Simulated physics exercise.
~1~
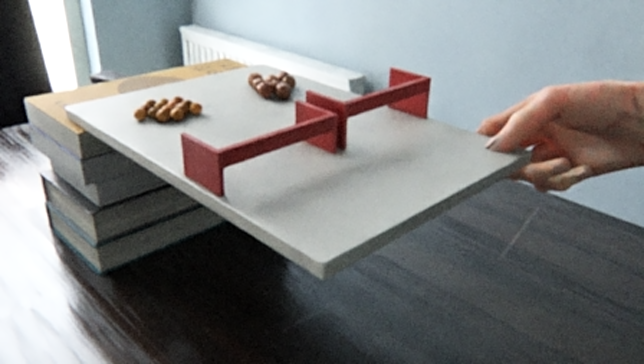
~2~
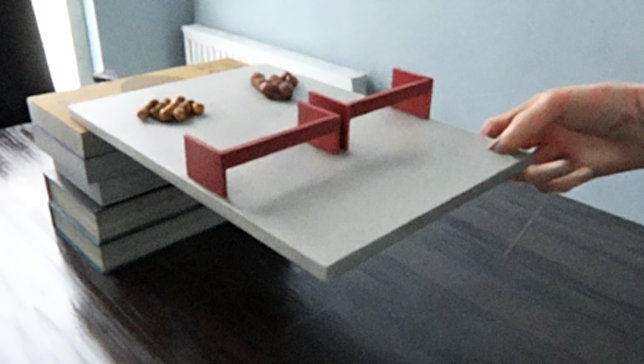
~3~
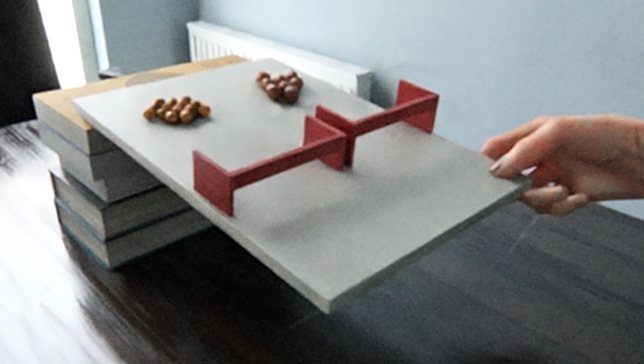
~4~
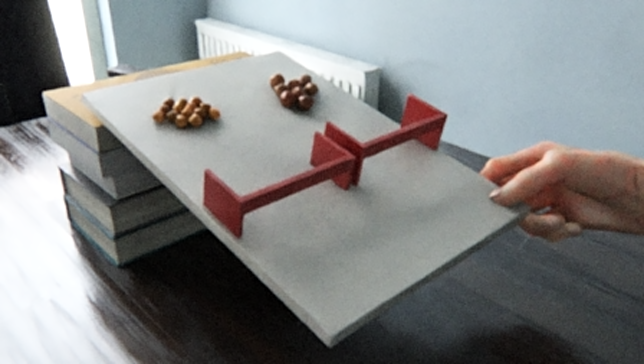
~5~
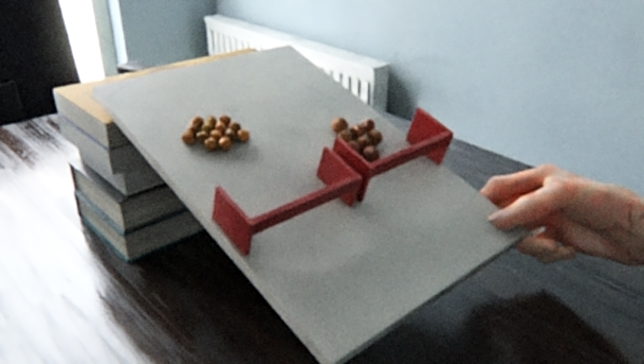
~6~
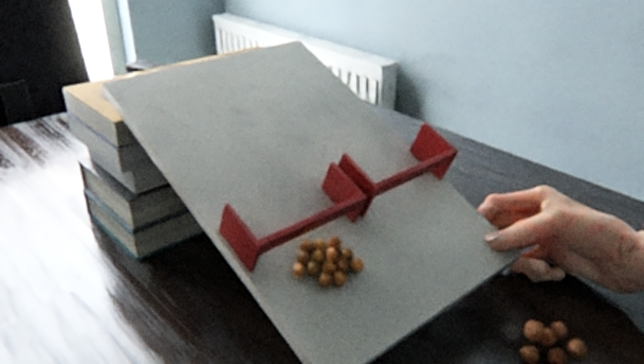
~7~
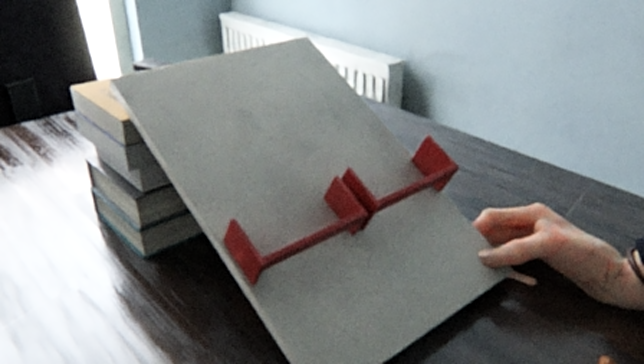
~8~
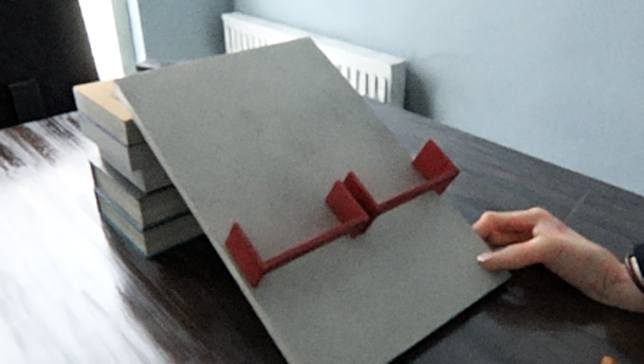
Small brown balls in two clusters rolling down a grey board and under red barriers as a hand lowers its end.
